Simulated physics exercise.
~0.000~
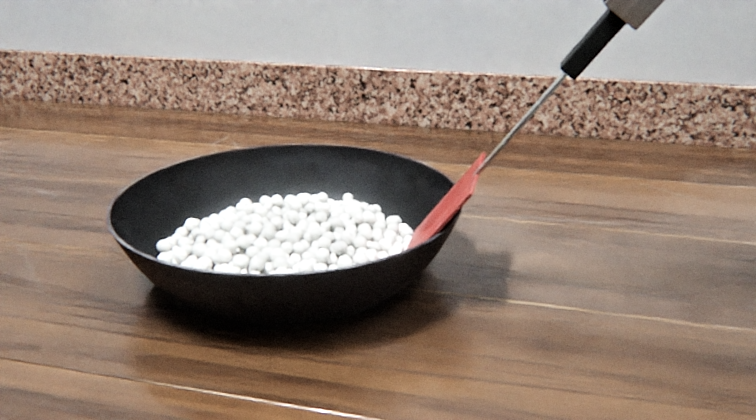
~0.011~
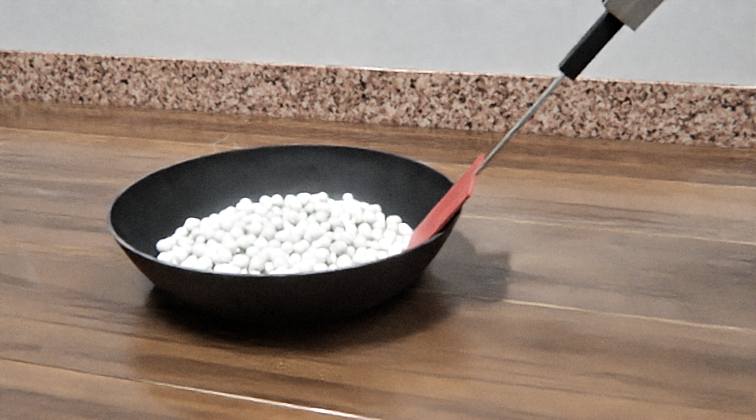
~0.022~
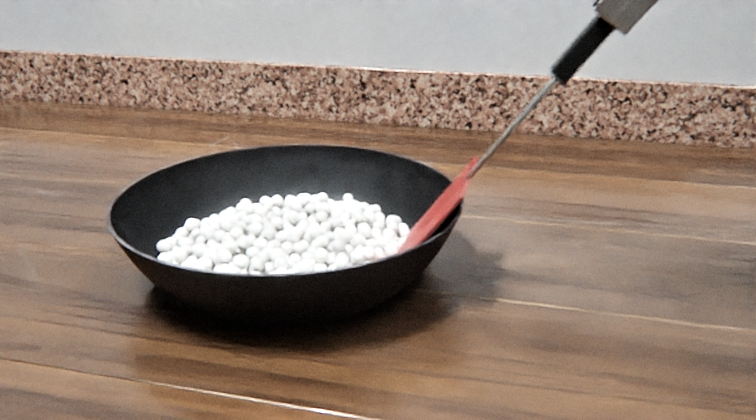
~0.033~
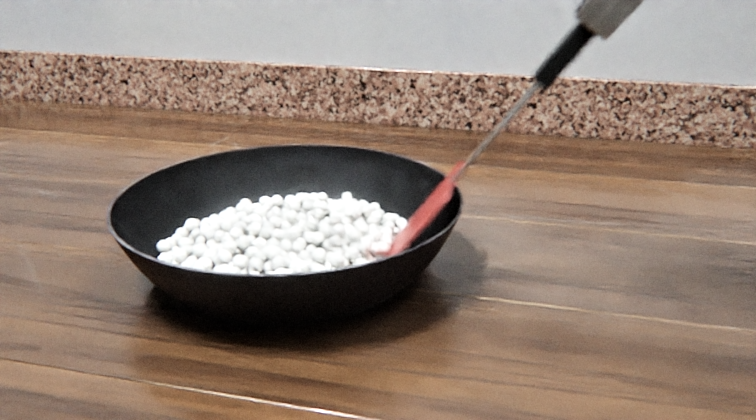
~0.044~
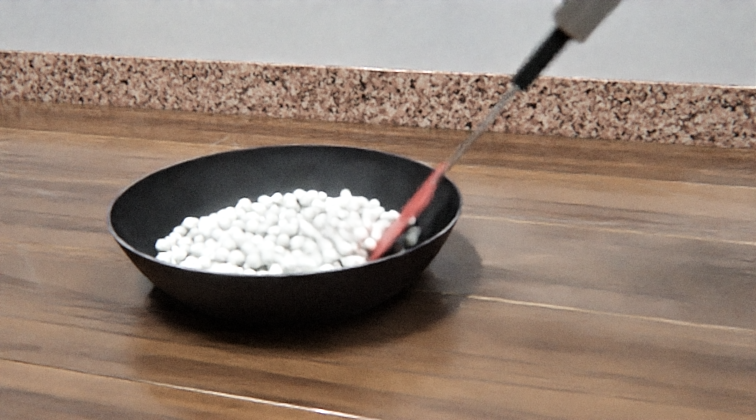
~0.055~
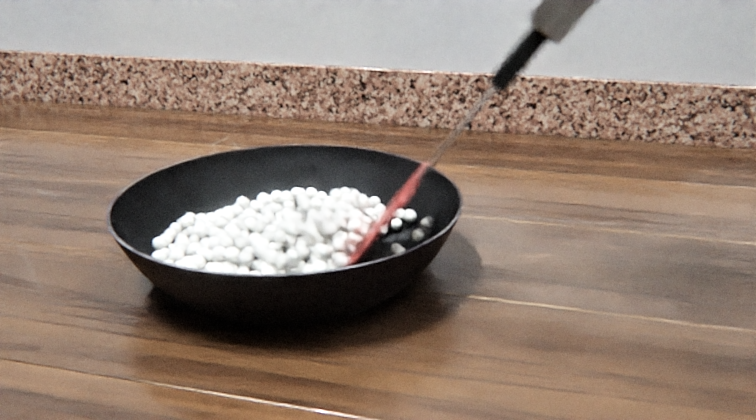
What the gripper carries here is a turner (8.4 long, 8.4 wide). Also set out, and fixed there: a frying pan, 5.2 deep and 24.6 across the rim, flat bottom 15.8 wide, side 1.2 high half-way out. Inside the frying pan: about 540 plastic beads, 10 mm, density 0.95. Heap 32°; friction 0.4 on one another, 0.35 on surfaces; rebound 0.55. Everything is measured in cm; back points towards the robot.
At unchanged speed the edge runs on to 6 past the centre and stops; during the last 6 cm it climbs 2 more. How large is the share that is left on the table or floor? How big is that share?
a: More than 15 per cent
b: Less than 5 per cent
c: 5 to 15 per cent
c.
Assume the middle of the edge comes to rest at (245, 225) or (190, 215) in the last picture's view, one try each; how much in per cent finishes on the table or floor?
The two tries give near 5 and near 25 in a hundred.
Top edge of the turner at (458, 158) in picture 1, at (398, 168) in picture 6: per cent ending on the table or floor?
15 per cent.
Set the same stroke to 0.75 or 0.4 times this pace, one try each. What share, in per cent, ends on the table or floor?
Close to 5 and 0 percent respectively.
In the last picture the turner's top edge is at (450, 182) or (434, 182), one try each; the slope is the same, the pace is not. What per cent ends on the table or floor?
Close to 0 per cent in the first try and close to 5 per cent in the second.
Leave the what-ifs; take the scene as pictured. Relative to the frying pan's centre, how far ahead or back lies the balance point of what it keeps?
Forward offset: Roughly 4.5 cm.
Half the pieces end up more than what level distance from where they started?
Somewhere around 3 centimetres, I'd say.
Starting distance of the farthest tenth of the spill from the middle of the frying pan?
I'd put it at about 60 centimetres.
After 0.08 s, sloping 54°, highest piece 8 above the table; 536 in the frying pan.
After 0.11 s, sloping 54°, highest piece 10 above the table; 536 in the frying pan.
After 0.32 s, sloping 54°, highest piece 8 above the table; 482 in the frying pan, 43 on the table or floor, 11 on the blade or in flight.
After 1.37 s, sloping 54°, highest piece 5 above the table; 482 in the frying pan, 54 on the table or floor.
In the end, 482 in the frying pan, 54 on the table or floor. That is 10 % on the table or floor.
